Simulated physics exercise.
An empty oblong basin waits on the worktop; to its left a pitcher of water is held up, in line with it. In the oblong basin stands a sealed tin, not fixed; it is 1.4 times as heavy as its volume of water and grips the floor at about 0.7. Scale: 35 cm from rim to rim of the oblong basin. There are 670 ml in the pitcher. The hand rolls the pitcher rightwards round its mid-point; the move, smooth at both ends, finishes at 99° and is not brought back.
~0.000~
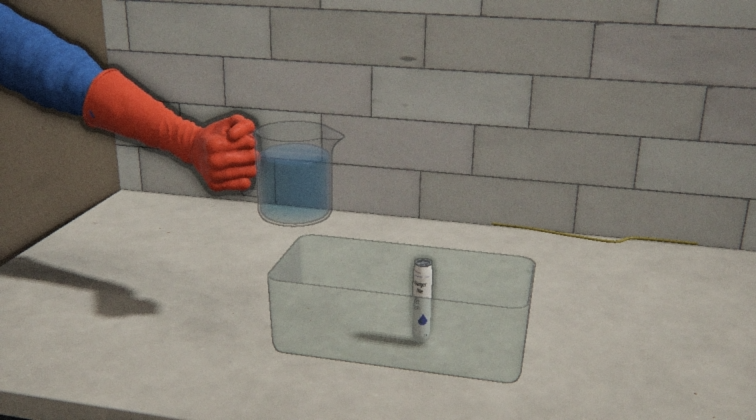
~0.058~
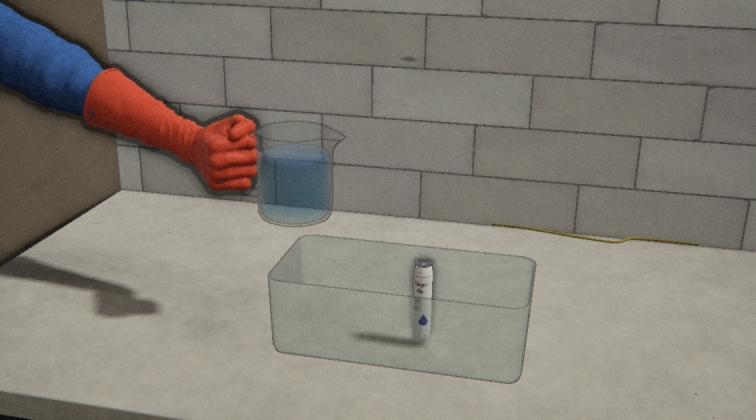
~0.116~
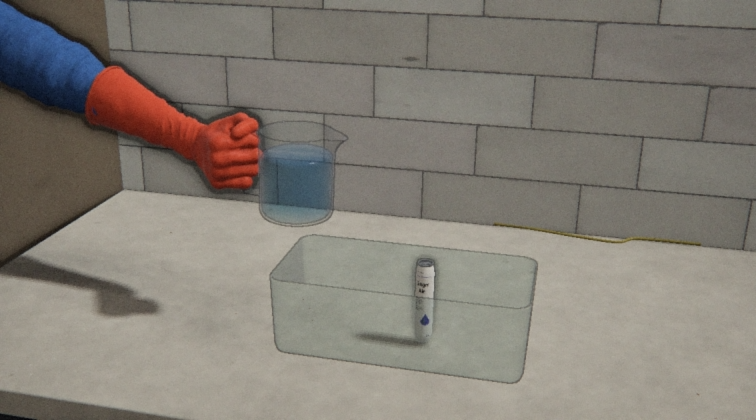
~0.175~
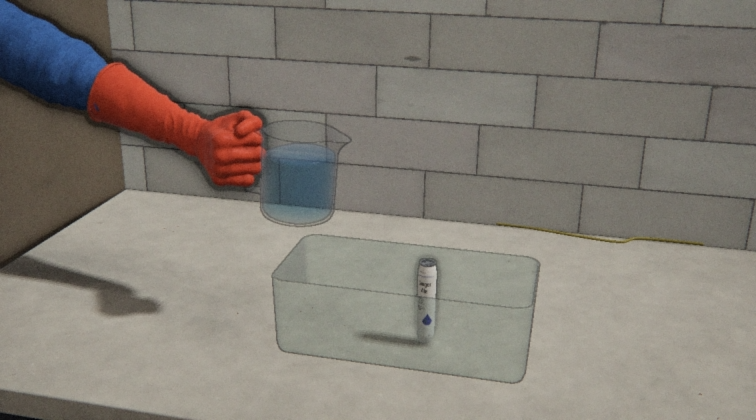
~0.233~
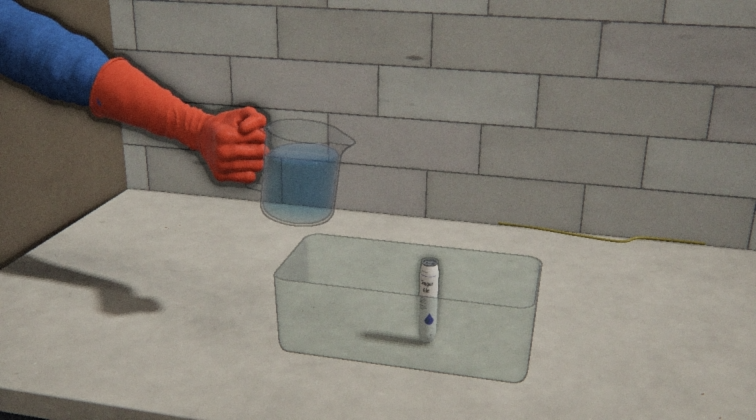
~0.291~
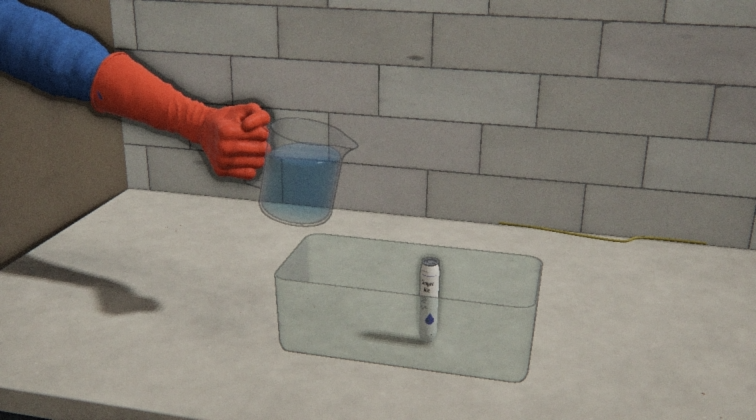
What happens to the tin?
It remains upright.
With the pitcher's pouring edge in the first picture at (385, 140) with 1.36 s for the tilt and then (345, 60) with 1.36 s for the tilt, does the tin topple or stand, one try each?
First it goes over; then it falls.
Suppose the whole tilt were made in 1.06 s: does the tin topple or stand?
The tin keeps standing.
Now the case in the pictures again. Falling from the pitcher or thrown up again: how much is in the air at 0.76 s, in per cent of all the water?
Near 8 in a hundred.
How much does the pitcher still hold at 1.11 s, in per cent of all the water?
Some 40 per cent.
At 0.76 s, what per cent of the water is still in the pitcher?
Some 90 per cent.
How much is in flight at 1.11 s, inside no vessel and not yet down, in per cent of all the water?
Some 18 per cent.
Then, 0.76 s in, the tilt is 59° and 90 per cent is still to pour; the tin stands where it began.
Then, 1.11 s in, the tilt is 91° and 40 per cent is still to pour; the tin stands where it began.
Then, 1.47 s in, the tilt is 99° and 7 per cent is still to pour; the tin stands where it began.
Then, 1.86 s in, the tilt is 99° and 1 per cent is still to pour; the tin stands where it began.
Finally, the tin stands where it began.
